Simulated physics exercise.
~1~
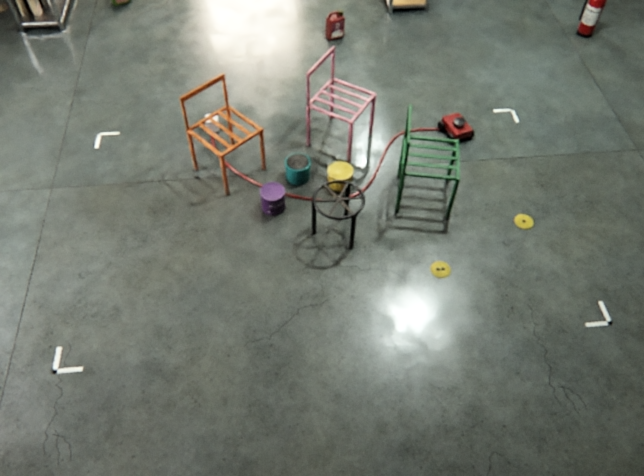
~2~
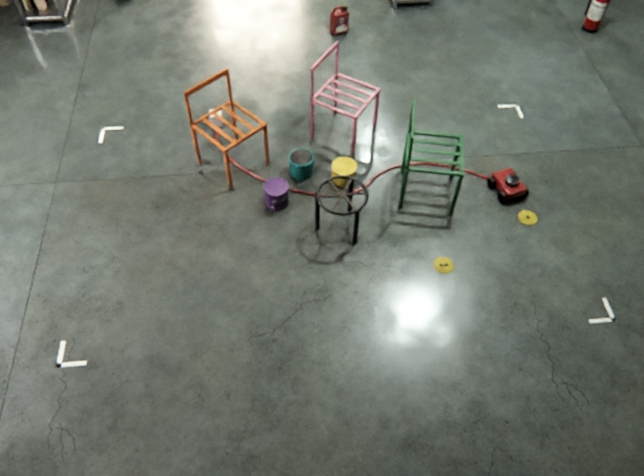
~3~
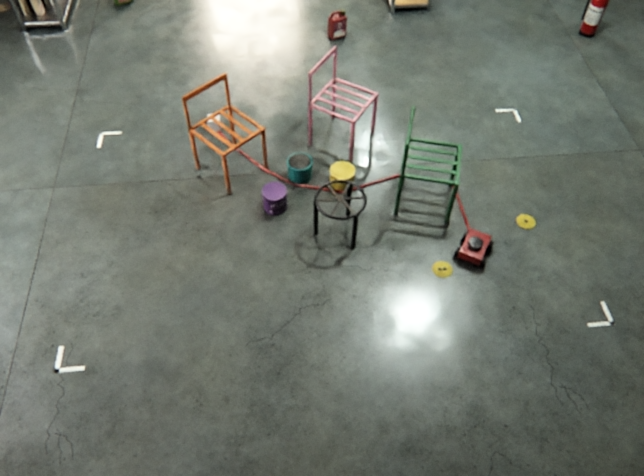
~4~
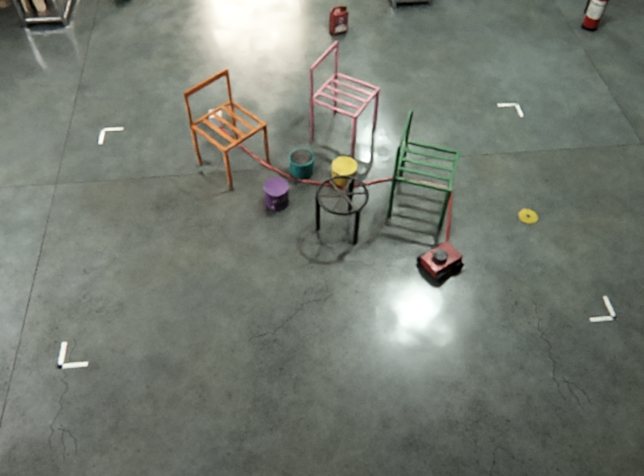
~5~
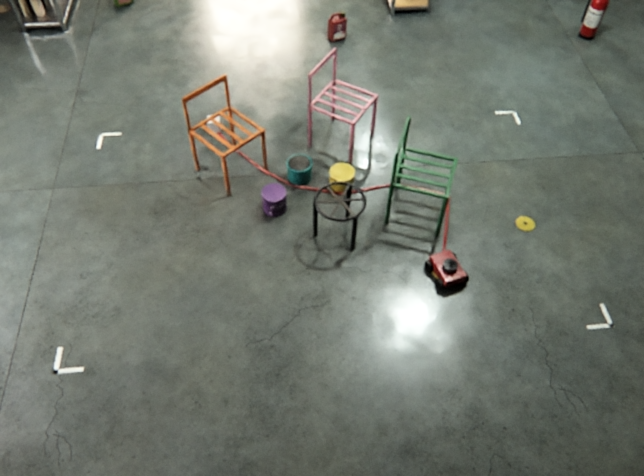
A small red cart trailing a red lead drives across a grey shop floor, seen from above by a slightly swaying camera. Orange, pink and green chairs stand around a purple bucket, a teal pot, a yellow bin and a round black stool, with white tape corners farther out. From behind the green chair, the cart moves right and down toward a yellow floor mark, then down and left to a second one. The lead draws straighter and the green chair shifts slightly left. The cart stops at the second mark, covering it, the lead still stretching back among the things.
